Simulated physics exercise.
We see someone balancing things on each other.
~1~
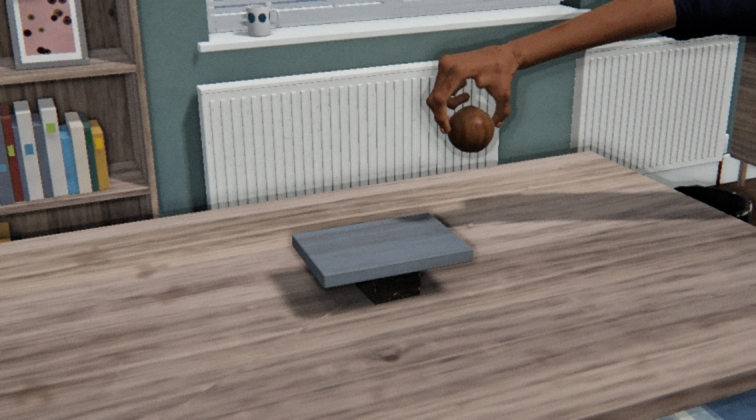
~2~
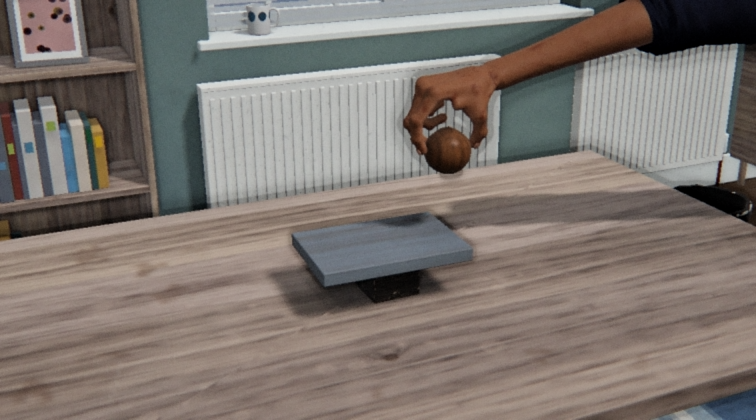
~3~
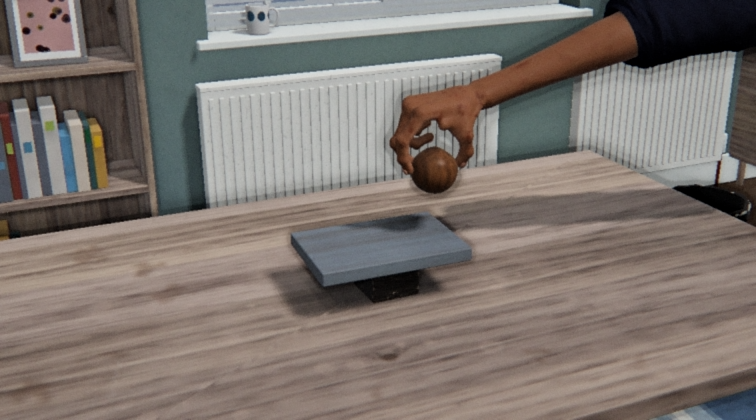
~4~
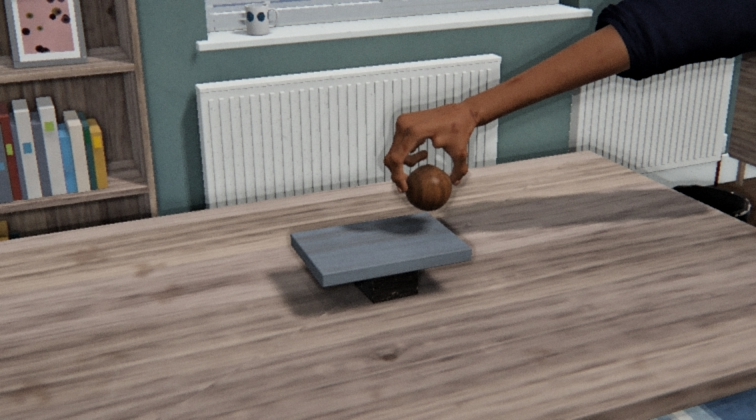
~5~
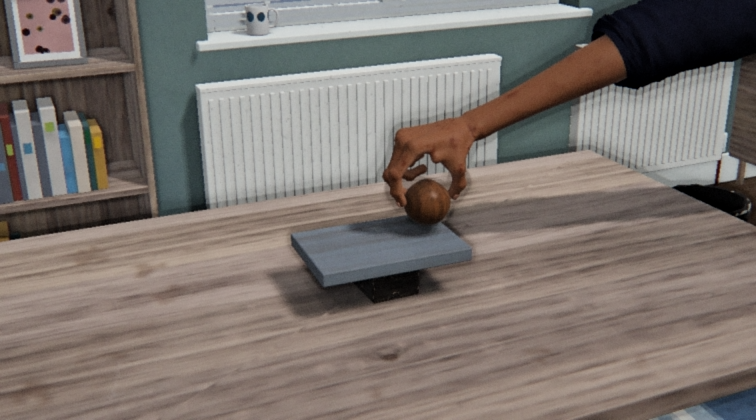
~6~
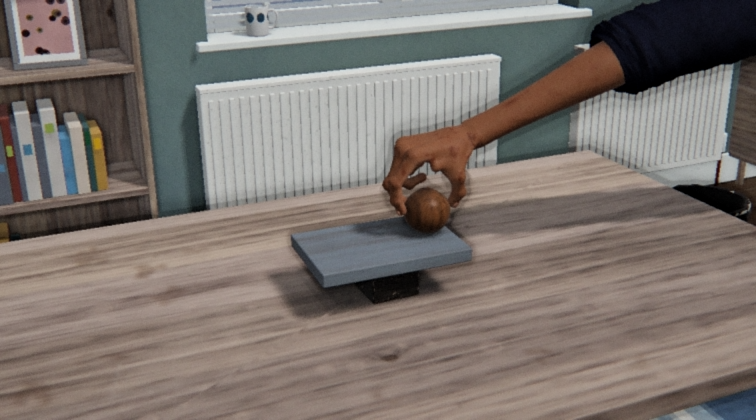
The clip opens with a hand holding a round brown object above and to the right of a grey board raised on a small dark support on a wooden table. The arm moves left and downward, lowering the object until it rests on the board's back right area, fingers still gripping it.
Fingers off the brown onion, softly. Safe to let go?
Here the pile keeps its balance.
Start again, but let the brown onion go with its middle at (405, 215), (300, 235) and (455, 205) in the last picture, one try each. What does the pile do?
In the first case it holds; in the second case it loses its balance; in the third case it comes apart.
Then, 0.40 s later than the last frame, all is still.
Then, 1.20 s later than the last frame, brown onion resting near (427, 211).
When it is over, all 3 as before. End places, in pixels of the last picture, brown onion near (426, 210). The pile stays up.
